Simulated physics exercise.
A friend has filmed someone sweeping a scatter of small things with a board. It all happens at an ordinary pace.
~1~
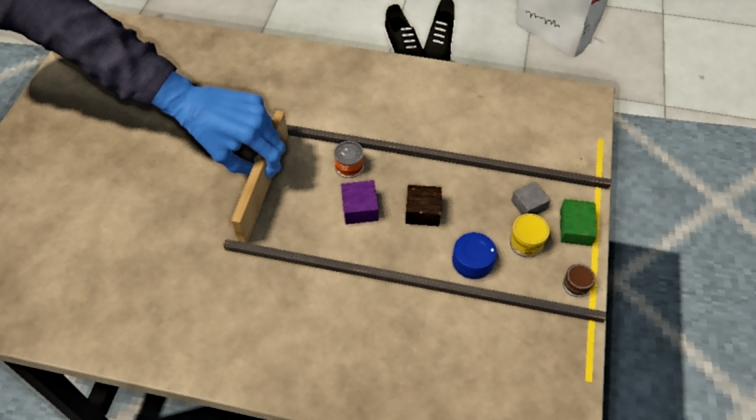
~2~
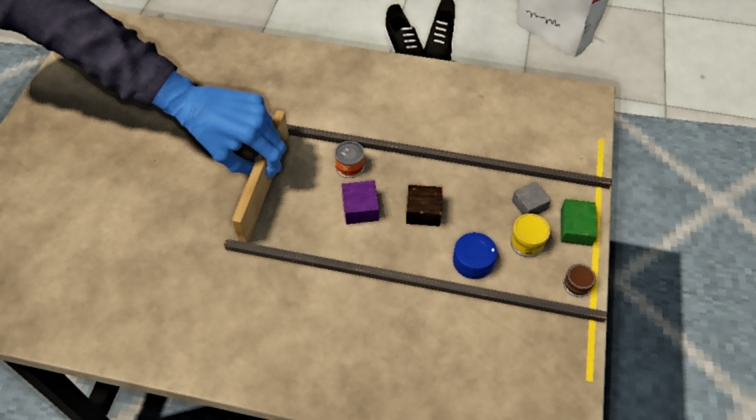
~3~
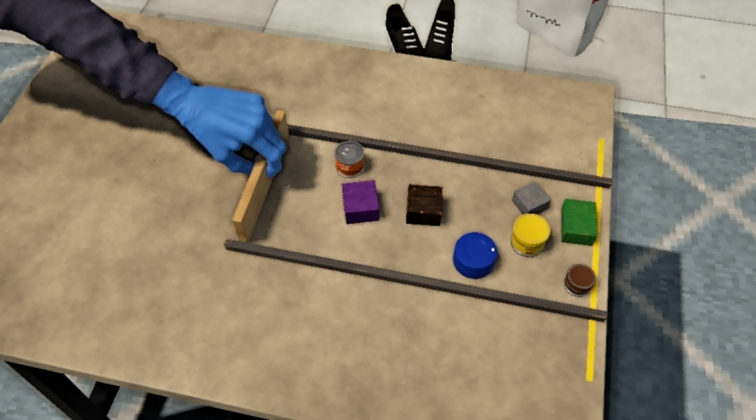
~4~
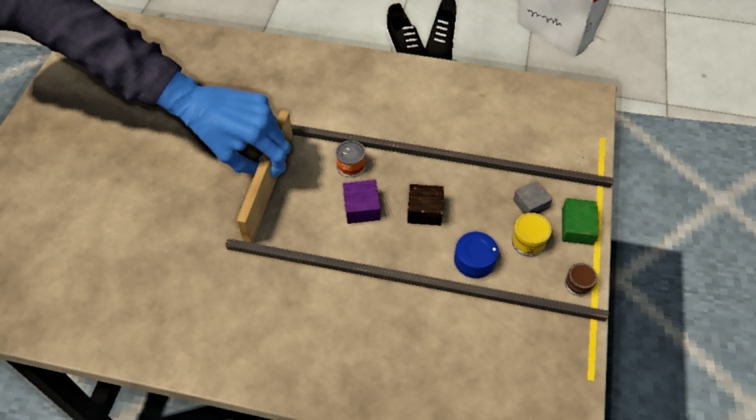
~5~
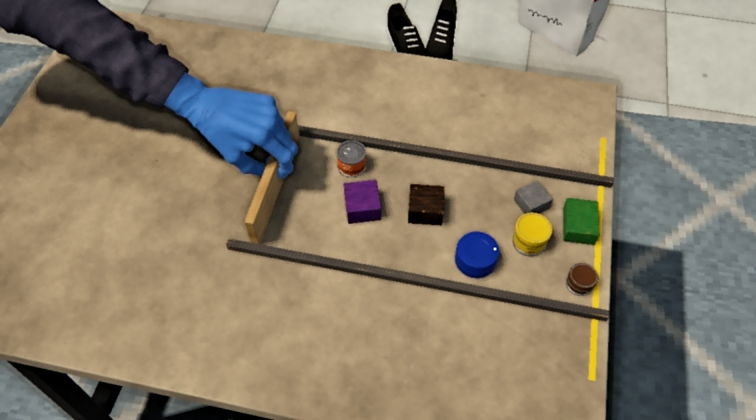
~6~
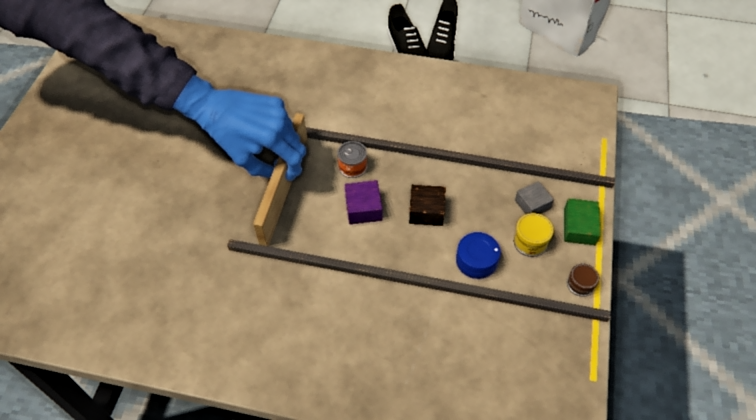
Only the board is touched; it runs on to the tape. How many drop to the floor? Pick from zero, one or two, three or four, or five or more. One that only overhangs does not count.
The number that fall off is five or more.
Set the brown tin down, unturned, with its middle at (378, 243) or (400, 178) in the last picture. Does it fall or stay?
In that order, it holds on; is kept.
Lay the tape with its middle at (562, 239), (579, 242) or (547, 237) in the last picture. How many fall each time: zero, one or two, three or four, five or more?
For each place: Three to four; five or more; one or two.
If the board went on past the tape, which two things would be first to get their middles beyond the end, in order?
Earliest first: The yellow pot, then the green block.
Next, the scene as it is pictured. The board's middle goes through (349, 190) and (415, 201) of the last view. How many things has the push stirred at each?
2 and 3.
Soon after, none off yet; brown tin at rest near (583, 280); green block at rest near (582, 222); yellow pot at rest near (533, 235).
After that, none off yet; brown tin at rest near (583, 280); green block displaced a little near (597, 221); yellow pot displaced about its own width near (582, 246).
In the end, the number that fall off is five or more; gone, orange pot, purple block, black block, blue lid, grey block, yellow pot, green block and brown tin.
